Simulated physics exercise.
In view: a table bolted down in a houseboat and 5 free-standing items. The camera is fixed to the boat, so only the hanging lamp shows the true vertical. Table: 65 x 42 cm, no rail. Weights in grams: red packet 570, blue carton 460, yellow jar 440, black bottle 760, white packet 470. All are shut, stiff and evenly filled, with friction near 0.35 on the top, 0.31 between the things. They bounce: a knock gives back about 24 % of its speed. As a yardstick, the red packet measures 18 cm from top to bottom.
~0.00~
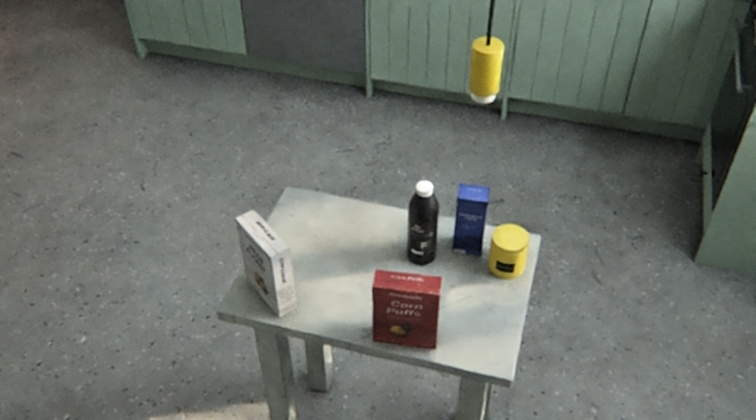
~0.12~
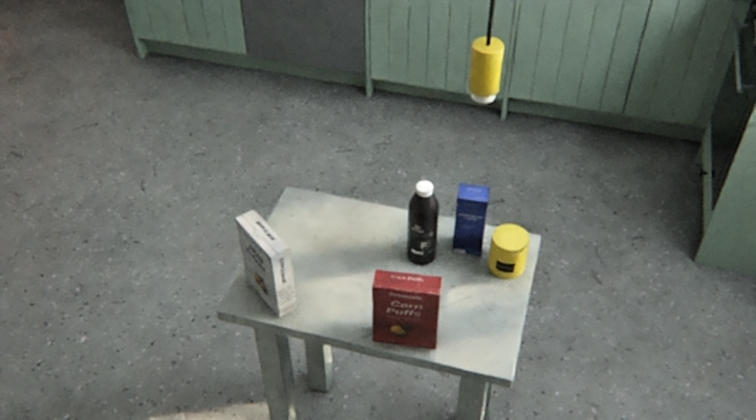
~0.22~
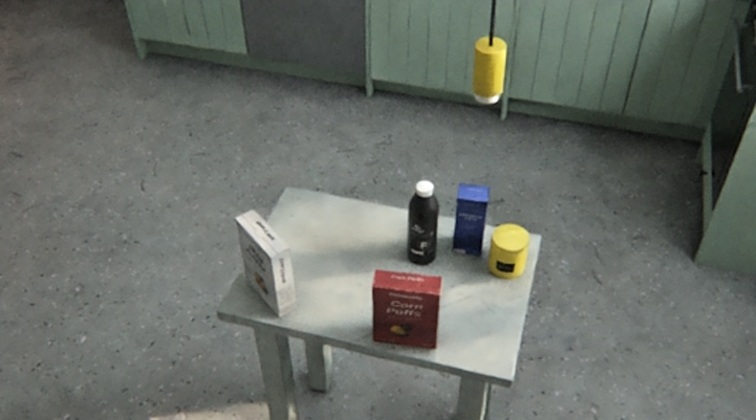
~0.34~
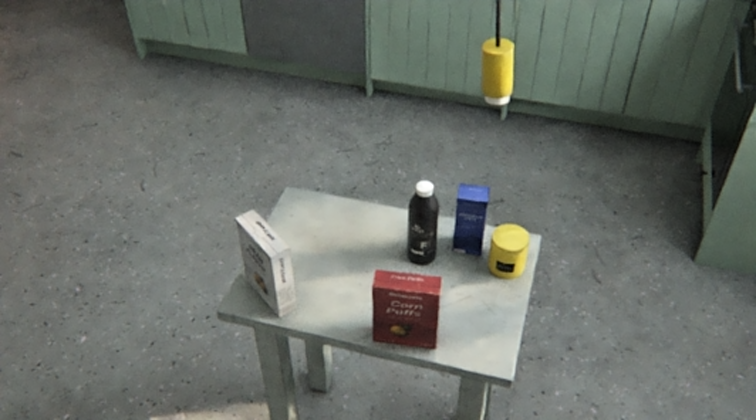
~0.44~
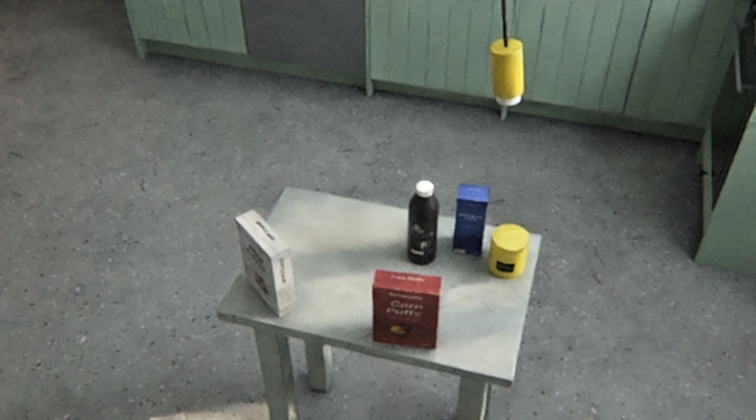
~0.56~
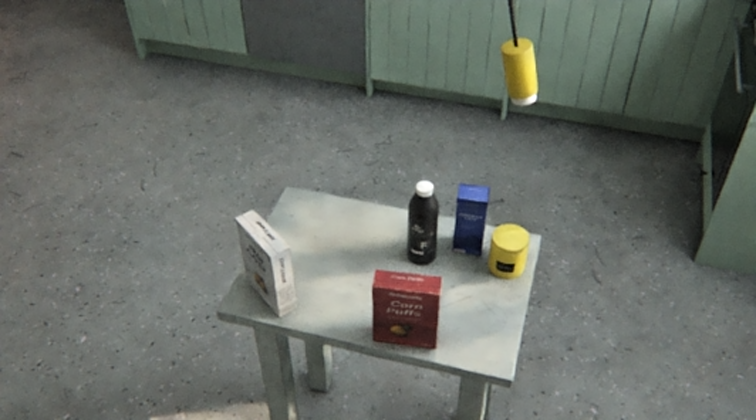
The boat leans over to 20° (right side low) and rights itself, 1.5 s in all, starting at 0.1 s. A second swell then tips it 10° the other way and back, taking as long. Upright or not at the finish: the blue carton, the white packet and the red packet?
The blue carton keeps standing; the white packet keeps standing; the red packet keeps standing.
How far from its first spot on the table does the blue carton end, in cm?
About 0 cm.
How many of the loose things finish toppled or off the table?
0 of them.
By 1.06 s, heel 16°, right side down.
By 2.16 s, heel 8°, left side down.
When it is over (3.6 s), all 5 within 5 cm of the start. End places, in pixels of the last picture, blue carton near (472, 220), white packet near (268, 264).
